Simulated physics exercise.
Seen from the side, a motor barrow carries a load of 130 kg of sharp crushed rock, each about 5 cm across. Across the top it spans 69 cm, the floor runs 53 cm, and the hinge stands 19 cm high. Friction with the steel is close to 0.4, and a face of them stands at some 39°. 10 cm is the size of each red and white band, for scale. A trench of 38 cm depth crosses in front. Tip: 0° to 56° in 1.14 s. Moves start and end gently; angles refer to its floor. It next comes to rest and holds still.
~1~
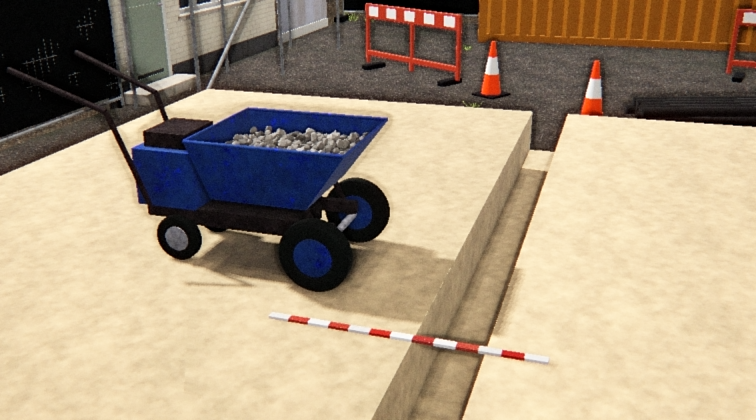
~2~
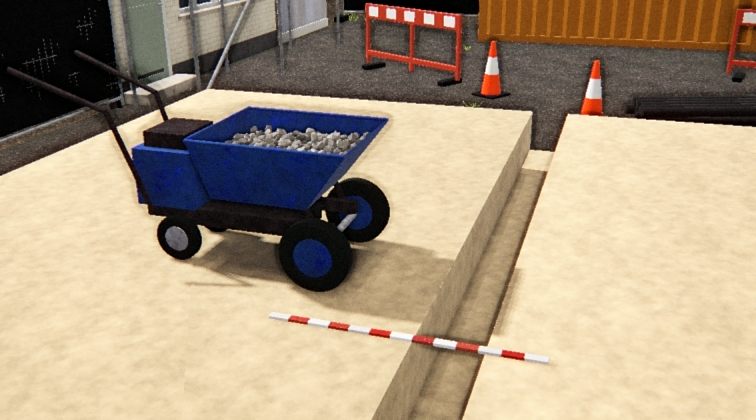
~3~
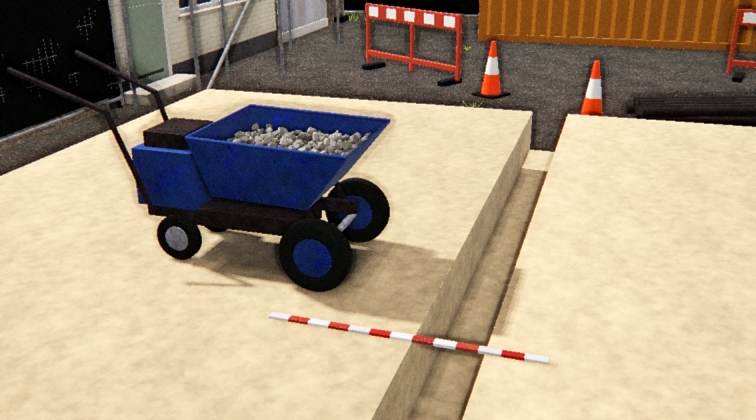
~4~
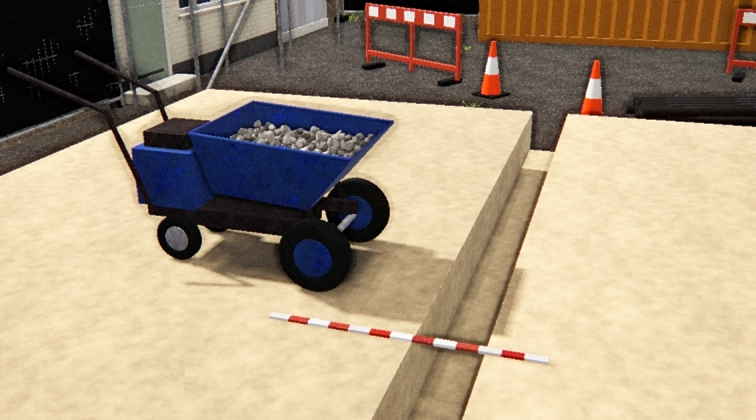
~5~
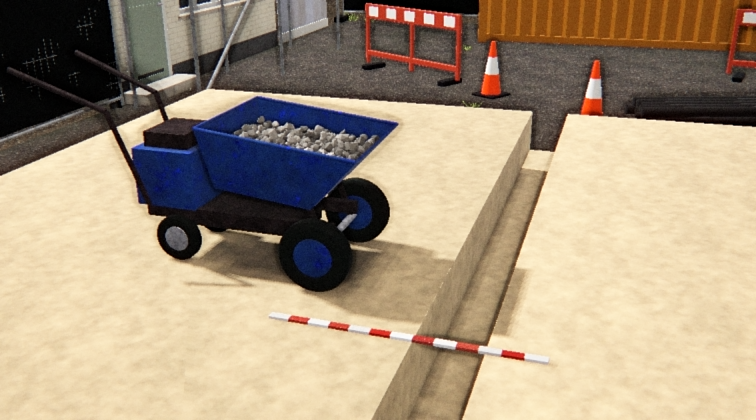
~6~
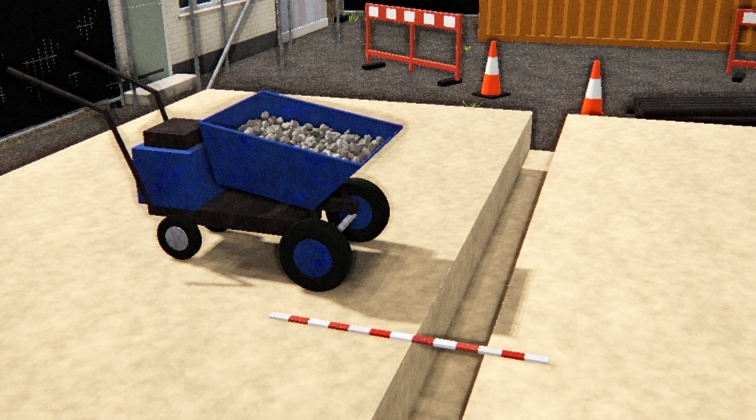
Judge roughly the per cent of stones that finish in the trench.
An estimated 10 per cent finish in the trench.
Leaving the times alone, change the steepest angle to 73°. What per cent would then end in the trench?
Expect roughly 90 per cent.
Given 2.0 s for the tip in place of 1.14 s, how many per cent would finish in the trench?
With that change, it comes to around 0 per cent.
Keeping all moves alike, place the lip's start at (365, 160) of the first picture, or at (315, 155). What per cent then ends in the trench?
From the first place around 10 per cent, from the other around 5.
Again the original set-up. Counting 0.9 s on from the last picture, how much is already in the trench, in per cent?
Close to 0 per cent has got there by then.
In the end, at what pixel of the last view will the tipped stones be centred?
Roughly (466, 350), I'd say.
Then, 0.6 s after the last picture the floor is at 48°, 100 % in the skip; the foremost stones are at (412, 197).
Then, 0.9 s after the last picture the floor is at 56°, 99 % in the skip, 1 % in the trench; the foremost stones are at (450, 235).
Then, 1.3 s after the last picture the floor is at 56°, 96 % in the skip, 1 % short of the trench, 3 % in the trench; the foremost stones are at (485, 334).
Then, 3.2 s after the last picture the floor is at 56°, 90 % in the skip, 10 % in the trench; the foremost stones are at (494, 362).
